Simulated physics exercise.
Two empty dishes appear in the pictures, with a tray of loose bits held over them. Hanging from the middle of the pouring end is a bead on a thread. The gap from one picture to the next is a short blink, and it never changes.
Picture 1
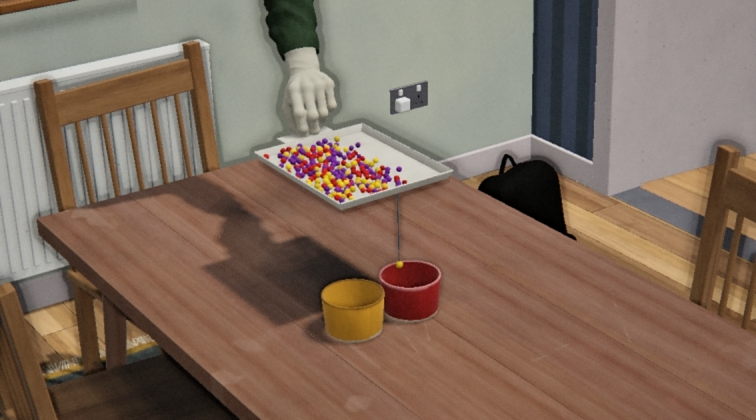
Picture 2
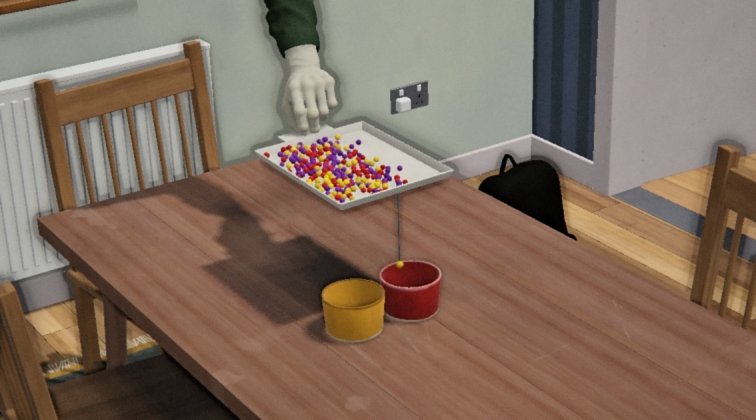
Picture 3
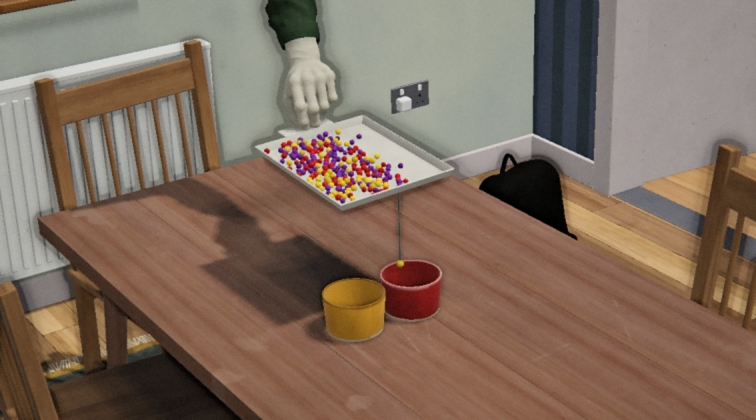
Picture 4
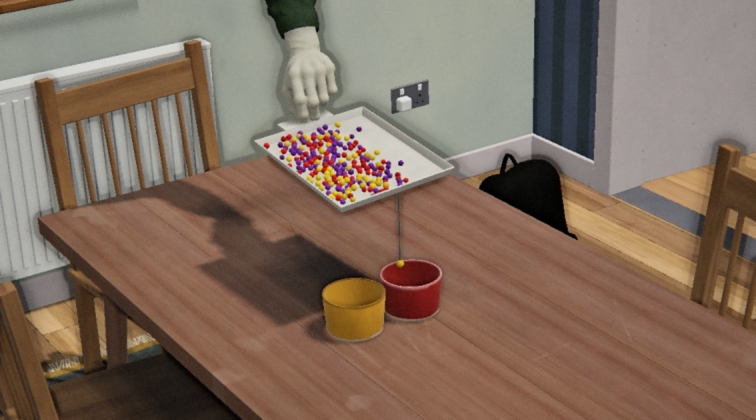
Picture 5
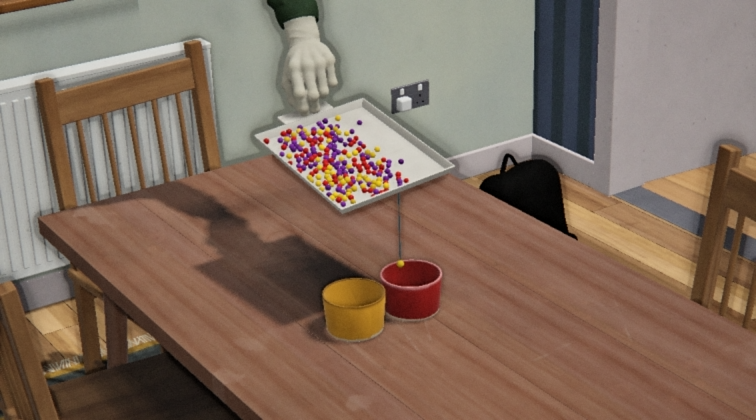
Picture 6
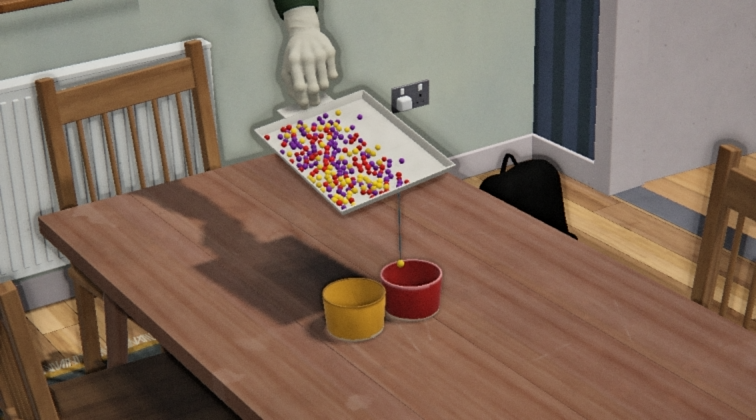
In a dining area, a pale hand with a dark green cuff holds a tray of small multicoloured beads above a wooden table, where a yellow dish and a red dish stand empty. The hand gradually raises the tray's far side, steepening its slope, and the beads shift slightly and spread.
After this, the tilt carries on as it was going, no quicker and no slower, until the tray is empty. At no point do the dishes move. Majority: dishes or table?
Dishes.
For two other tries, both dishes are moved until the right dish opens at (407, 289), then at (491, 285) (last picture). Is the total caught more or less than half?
Past half, then shy of half.
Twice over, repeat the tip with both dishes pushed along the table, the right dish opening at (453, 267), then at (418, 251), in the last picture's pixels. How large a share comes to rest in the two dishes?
About 20% on the first try and 0% on the second.
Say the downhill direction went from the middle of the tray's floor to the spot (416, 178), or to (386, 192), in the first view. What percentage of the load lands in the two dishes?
The share is 10 per cent in the first and 50 per cent in the second.
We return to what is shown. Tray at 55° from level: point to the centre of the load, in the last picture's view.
I'd put it at about (355, 217).
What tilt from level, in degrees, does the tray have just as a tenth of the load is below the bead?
That happens at around 45°.
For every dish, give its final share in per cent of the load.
Left dish: 80 per cent; right dish: 0 per cent.
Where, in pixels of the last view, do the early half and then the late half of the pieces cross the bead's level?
First half (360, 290); second half (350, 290).
Just after the last frame, tray tipped steeply; roughly half on the tray; roughly a quarter in the left dish; just a few in the right dish; about a tenth outside both; roughly a quarter in the air.
A moment on, tray tipped right over; the larger part in the left dish; just a few in the right dish; roughly a quarter outside both.
Further on, tray tipped past a quarter turn; the larger part in the left dish; just a few in the right dish; roughly a quarter outside both.
When it is over, tray tipped past a quarter turn; the larger part in the left dish; just a few in the right dish; roughly a quarter outside both.
